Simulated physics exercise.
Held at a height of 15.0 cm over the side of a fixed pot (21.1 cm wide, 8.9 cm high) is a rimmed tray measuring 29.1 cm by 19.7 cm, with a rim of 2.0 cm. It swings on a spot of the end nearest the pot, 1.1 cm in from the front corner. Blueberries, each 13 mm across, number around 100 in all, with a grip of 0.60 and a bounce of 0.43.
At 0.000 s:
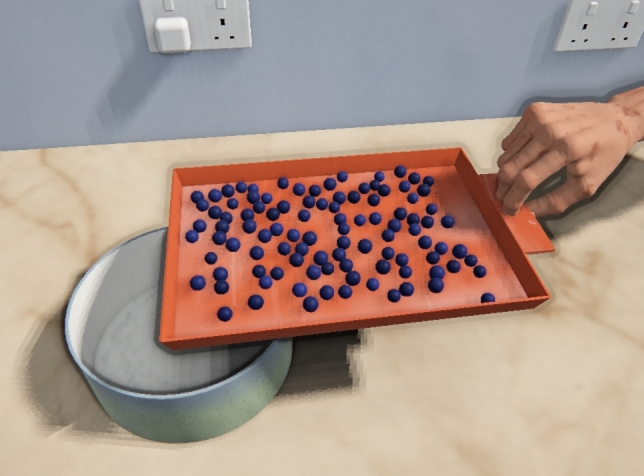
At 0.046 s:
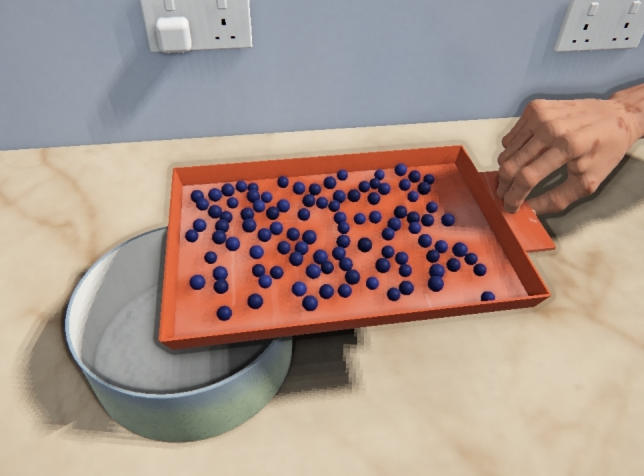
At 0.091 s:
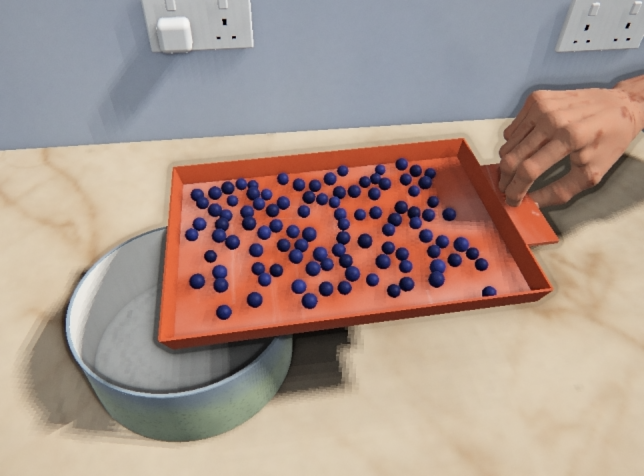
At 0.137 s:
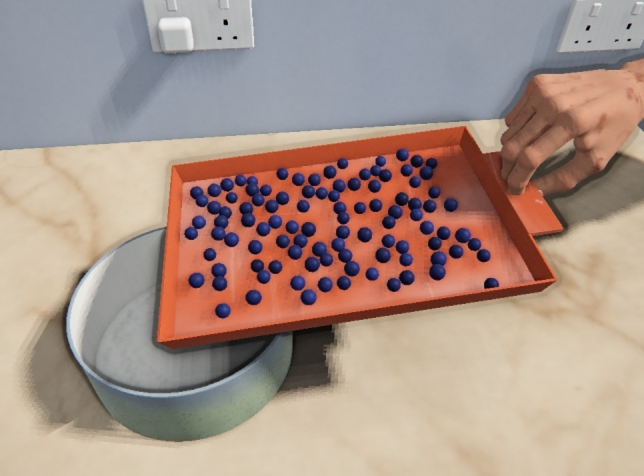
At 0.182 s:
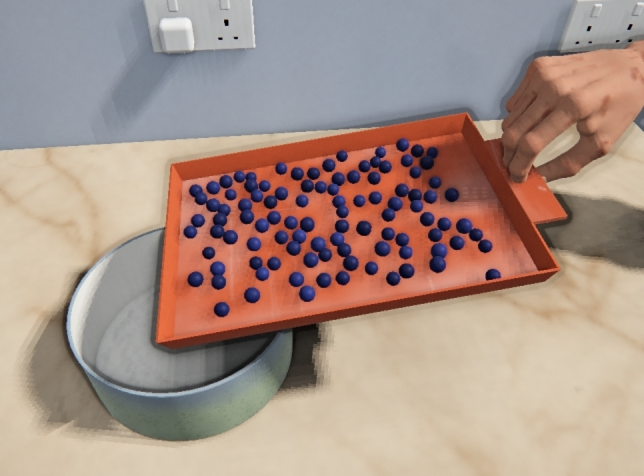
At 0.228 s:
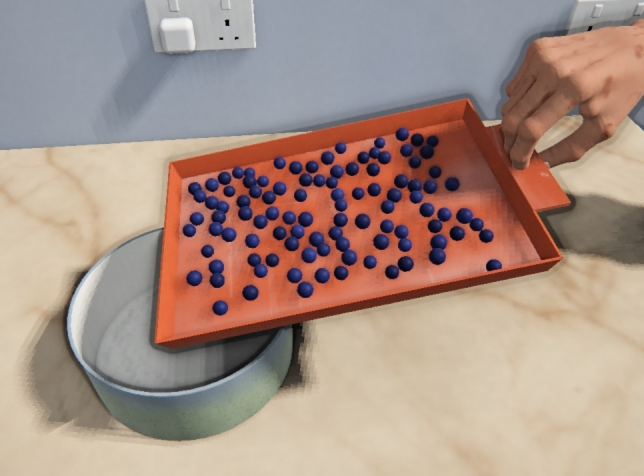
Orange tray of small dark blue balls tilting as a hand raises its right end, left end above a round pot.
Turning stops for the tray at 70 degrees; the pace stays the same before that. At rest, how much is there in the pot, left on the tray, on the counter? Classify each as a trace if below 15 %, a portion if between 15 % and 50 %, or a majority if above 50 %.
Pot: A trace. Tray: A majority. Counter: A trace.
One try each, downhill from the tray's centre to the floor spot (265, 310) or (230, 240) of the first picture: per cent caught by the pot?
About 0 and 5 per cent.
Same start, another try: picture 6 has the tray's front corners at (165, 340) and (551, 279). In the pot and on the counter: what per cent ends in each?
You'd end with pot at 0 and counter at 15.
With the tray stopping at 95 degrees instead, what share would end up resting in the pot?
Roughly 50 %.
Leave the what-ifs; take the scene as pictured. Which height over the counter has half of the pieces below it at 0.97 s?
Roughly 20 centimetres, give or take.
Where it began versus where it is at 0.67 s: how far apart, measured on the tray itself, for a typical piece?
It has moved some 9 cm from its start.
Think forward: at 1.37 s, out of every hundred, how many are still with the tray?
Close to 95 in a hundred.
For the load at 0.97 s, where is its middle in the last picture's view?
By then the middle of the load sits around (175, 239).
After 0.67 s, tilt 39 degrees; the tray holds 100 %, the pot 0 %.
Then, at 0.97 s, tilt 58 degrees; the tray holds 100 %, the pot 0 %.
Then, at 1.37 s, tilt 70 degrees; the tray holds 95 %, the pot 0 %.
By 1.8 s all is still; pot 0 %, tray 95 %, counter 5 %.
